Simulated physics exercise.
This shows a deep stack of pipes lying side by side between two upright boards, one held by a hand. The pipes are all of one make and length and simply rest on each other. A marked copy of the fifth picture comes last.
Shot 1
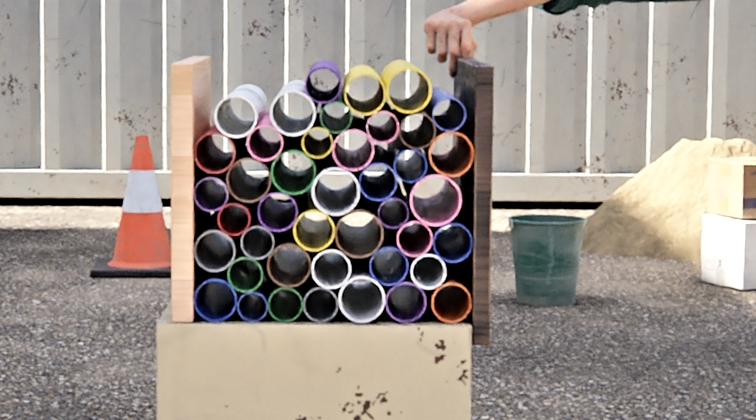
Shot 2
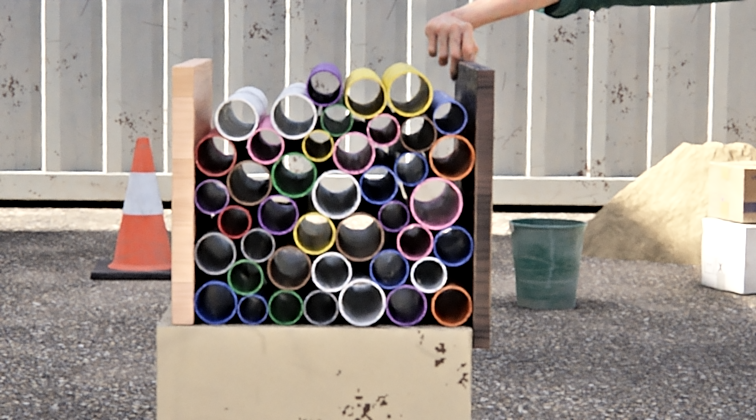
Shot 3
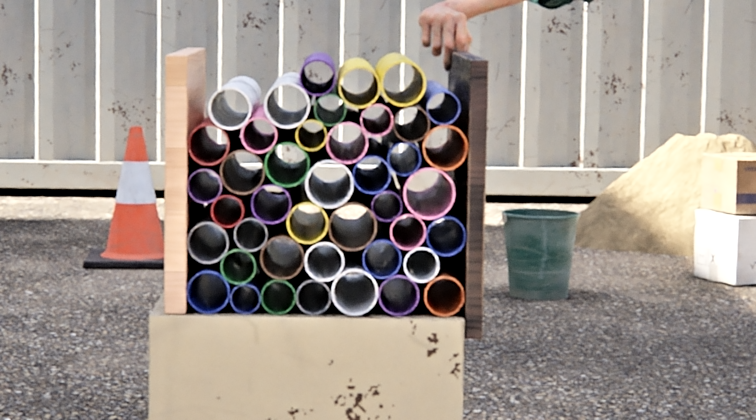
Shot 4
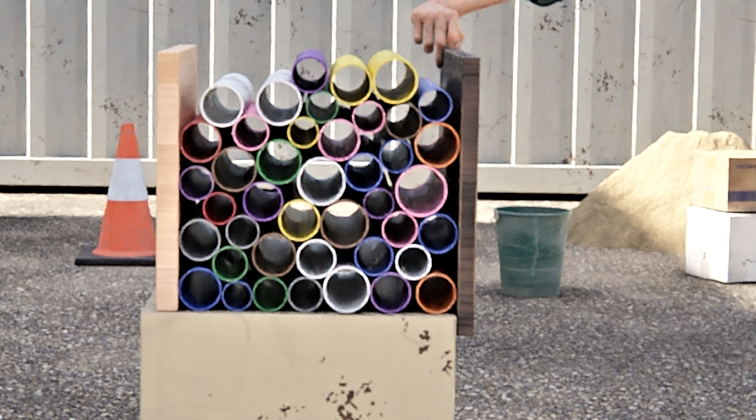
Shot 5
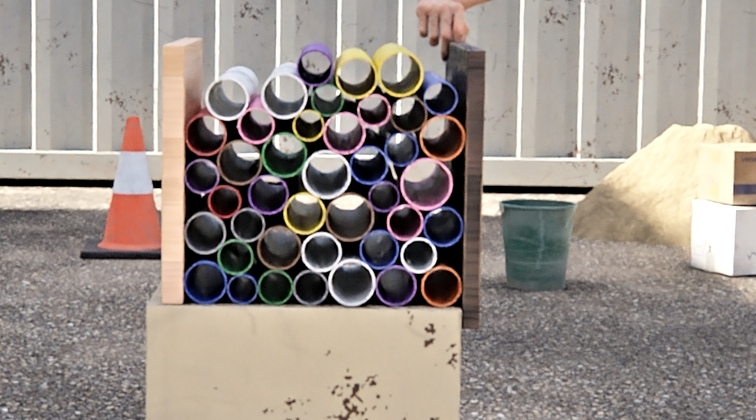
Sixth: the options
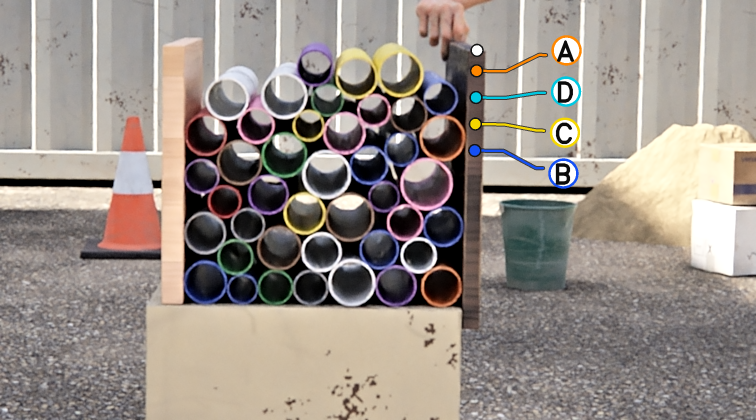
A hand rested on top of the dark right-hand board while the whole stack of colourful pipes between the two boards stayed put, with only the view shifting slightly.
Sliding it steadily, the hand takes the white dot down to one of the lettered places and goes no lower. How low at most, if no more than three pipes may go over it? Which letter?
Mark B is as low as it can go.
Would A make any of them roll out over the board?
No, at A.
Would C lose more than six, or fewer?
Fewer than six.
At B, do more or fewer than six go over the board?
At B, fewer than six.
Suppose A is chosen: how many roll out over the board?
At A the number is none.
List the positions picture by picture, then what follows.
The first frame shows a white pipe (293, 114); a purple pipe (323, 85); side board (470, 190).
The second frame shows side board (471, 193); a blue pipe (216, 303).
The third frame shows a purple pipe (398, 295); a blue pipe (382, 259).
The fourth frame shows a grey pipe (243, 232); a pink pipe (422, 191).
The fifth frame shows a green pipe (284, 155); a pink pipe (257, 125); a white pipe (284, 96).
On the marked copy, A at (476, 71); B at (475, 150); C at (475, 124); D at (476, 97); the white dot at (477, 50).
Taking B. A third of the way, top of the board (466, 101).
Two thirds of the way, top of the board (465, 150).
When it is over, top of the board (465, 150), none out over the board.
As for the rest, A none out over the board; C none out over the board; D none out over the board.
